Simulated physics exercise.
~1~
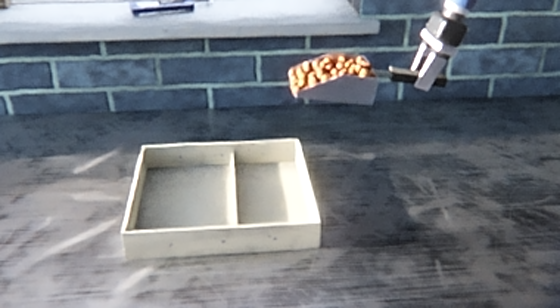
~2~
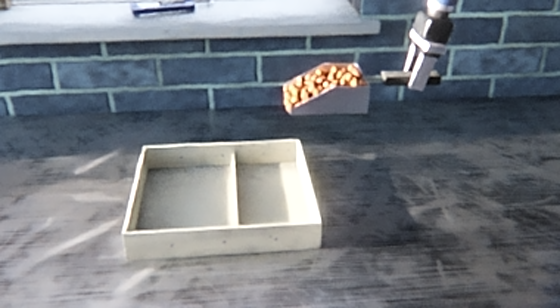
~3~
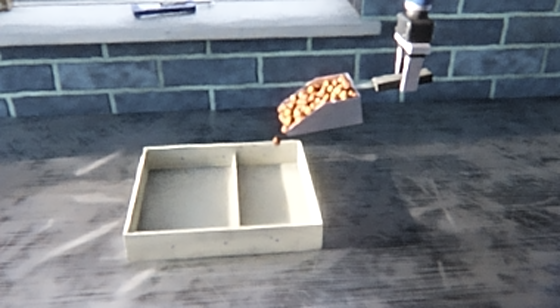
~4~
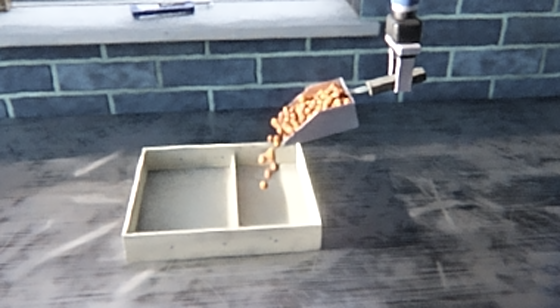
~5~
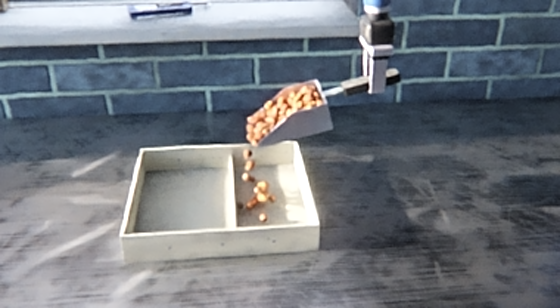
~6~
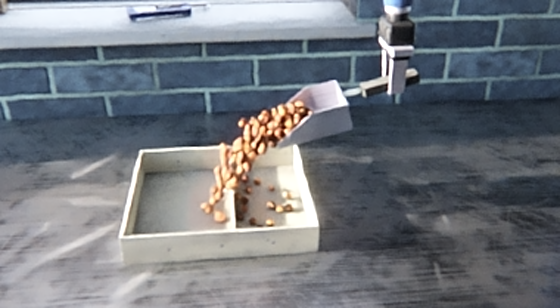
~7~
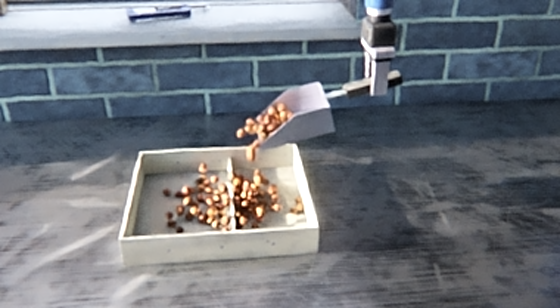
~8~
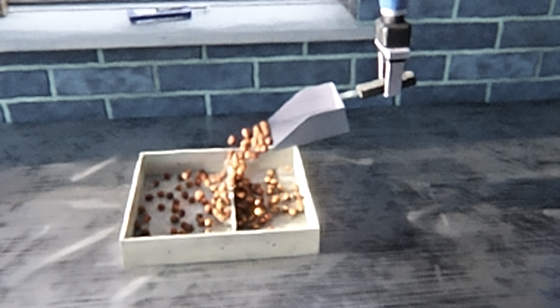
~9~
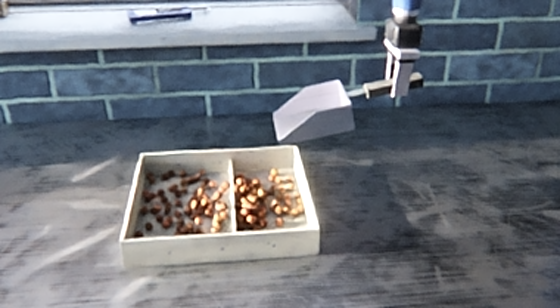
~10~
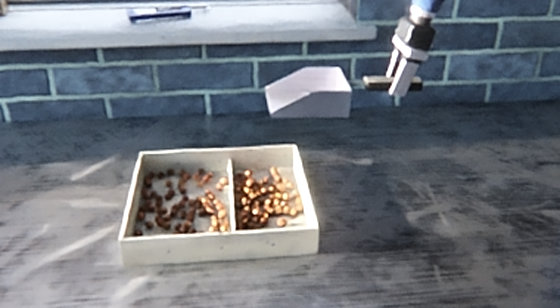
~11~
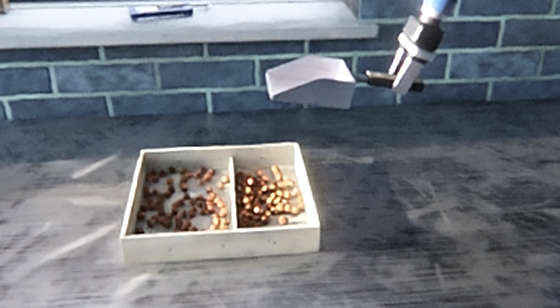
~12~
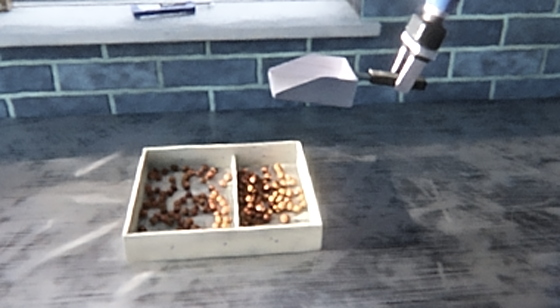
A gripper tipping a scoop of hazelnuts into a divided tray, then lifting the empty scoop, leaving nuts spread across both compartments.
